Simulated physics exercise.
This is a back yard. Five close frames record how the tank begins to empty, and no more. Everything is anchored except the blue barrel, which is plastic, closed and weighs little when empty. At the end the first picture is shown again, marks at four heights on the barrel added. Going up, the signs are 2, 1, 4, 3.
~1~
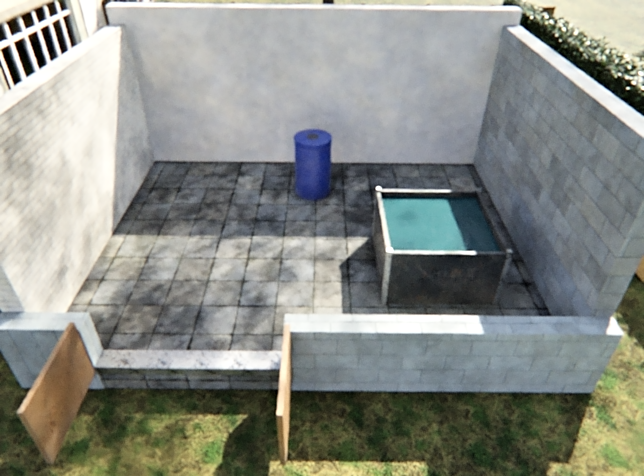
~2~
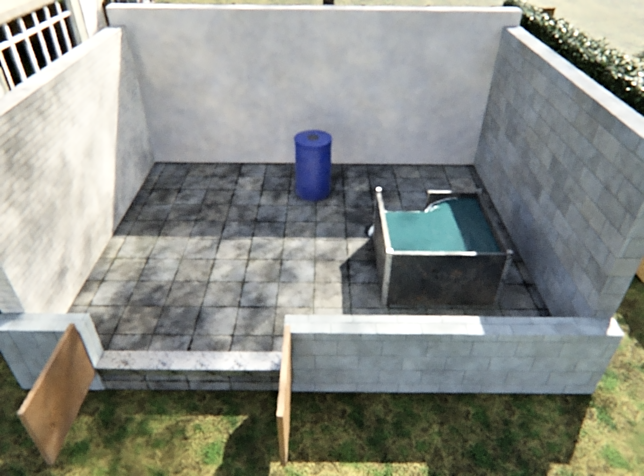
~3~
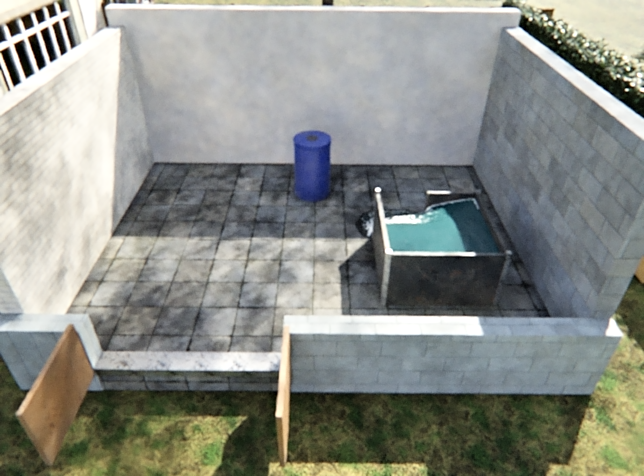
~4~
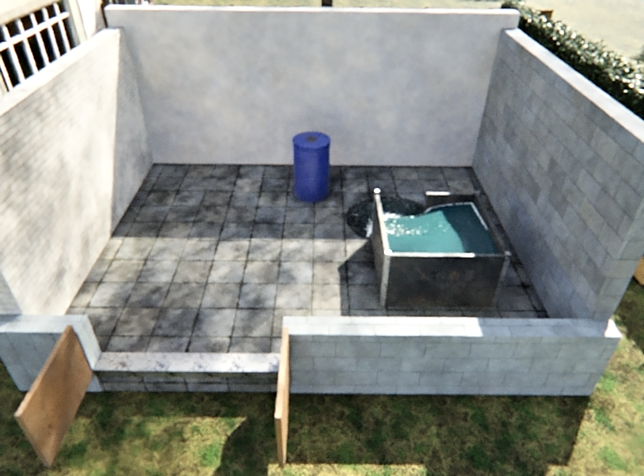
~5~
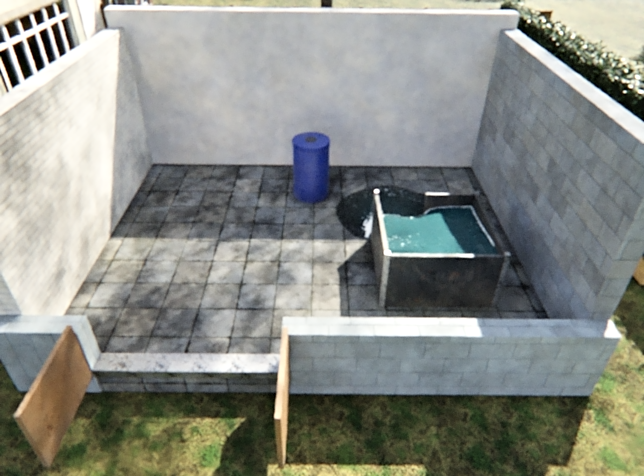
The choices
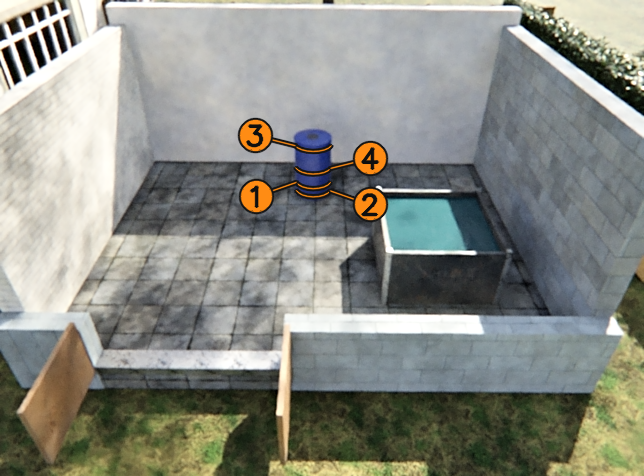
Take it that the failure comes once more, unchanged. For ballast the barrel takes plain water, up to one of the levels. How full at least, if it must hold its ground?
The limit is 1.
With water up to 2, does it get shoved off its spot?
Yes, it does.
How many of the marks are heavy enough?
Three of them.
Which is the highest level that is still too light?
The answer is 2.
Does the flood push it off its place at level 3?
No, not at all.
On the marked copy, 1 at (313, 188); 2 at (313, 196); 3 at (312, 151); 4 at (313, 174); from the bottom up 2, 1, 4, 3.
Choosing 1, it does not move.
Choosing 2, it is pushed about twice its own width away.
Choosing 3, it does not move.
Choosing 4, it does not move.
